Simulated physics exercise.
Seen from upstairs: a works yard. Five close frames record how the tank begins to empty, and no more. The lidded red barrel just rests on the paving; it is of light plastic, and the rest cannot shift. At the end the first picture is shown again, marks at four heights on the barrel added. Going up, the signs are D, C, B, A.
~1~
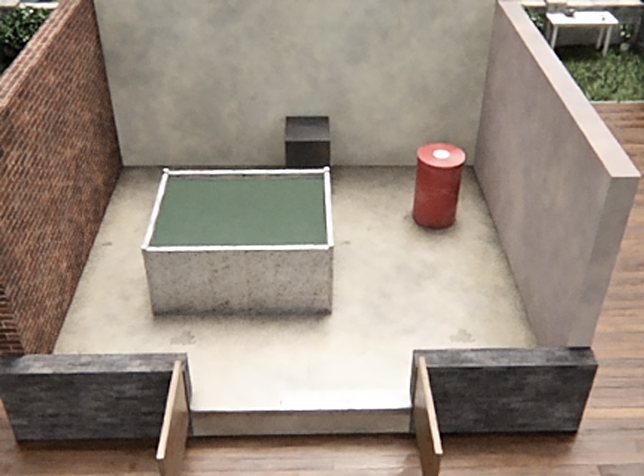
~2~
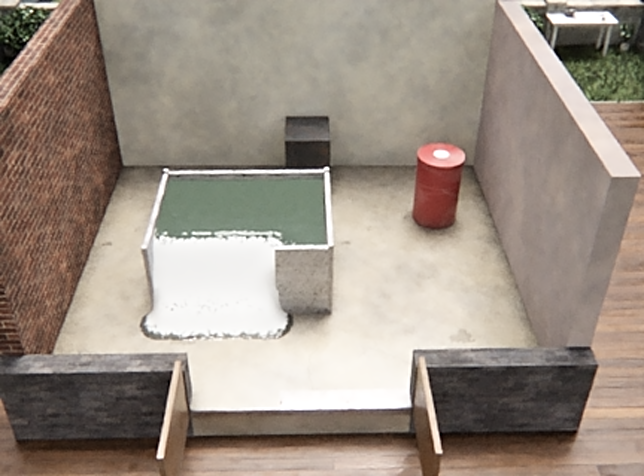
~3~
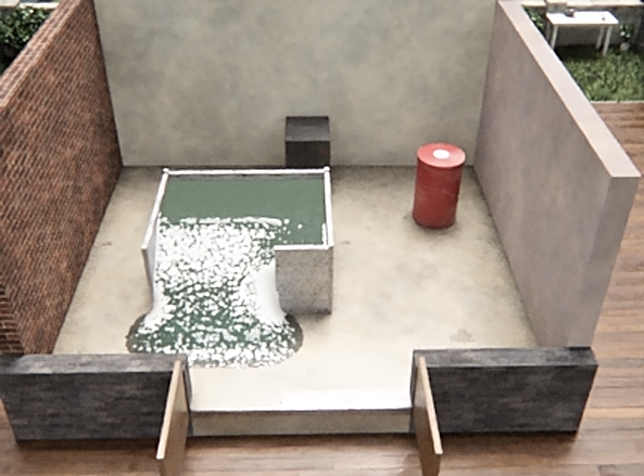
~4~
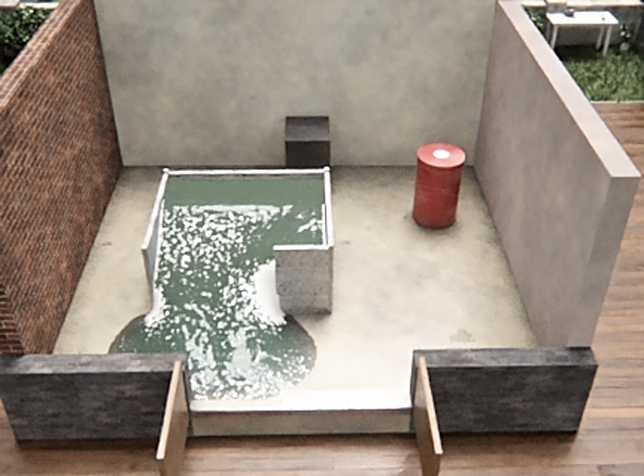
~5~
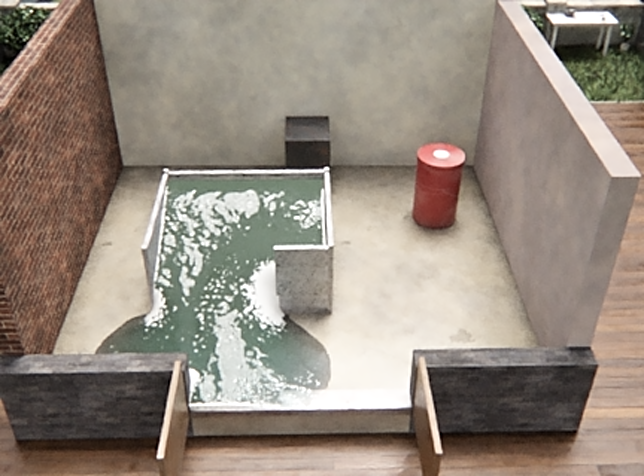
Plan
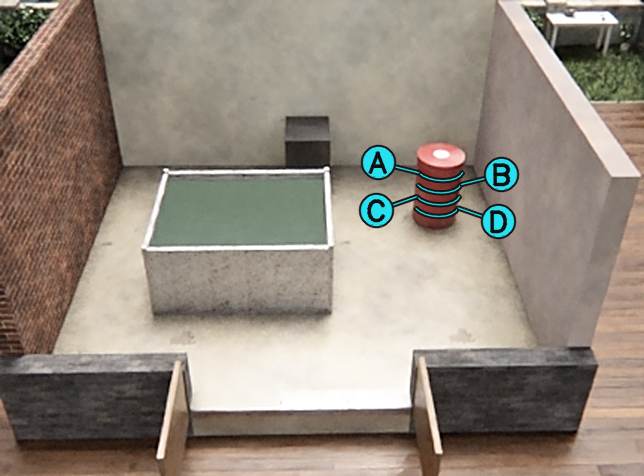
At the start, a tank full of dark green liquid stands in a walled yard, with a red barrel to its right. The left part of its front opens and foaming white liquid pours out, then a green, white-flecked pool spreads across the floor to the gateway, while the barrel stays still.
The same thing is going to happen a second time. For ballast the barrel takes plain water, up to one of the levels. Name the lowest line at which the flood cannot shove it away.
Level D just does it.
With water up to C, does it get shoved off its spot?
No, that is safe.
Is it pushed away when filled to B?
No.
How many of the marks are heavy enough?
All of them.
On the marked copy, A at (443, 180); B at (441, 192); C at (440, 204); D at (439, 216); from the bottom up D, C, B, A.
With A, it does not move.
With B, it does not move.
With C, it does not move.
With D, it does not move.
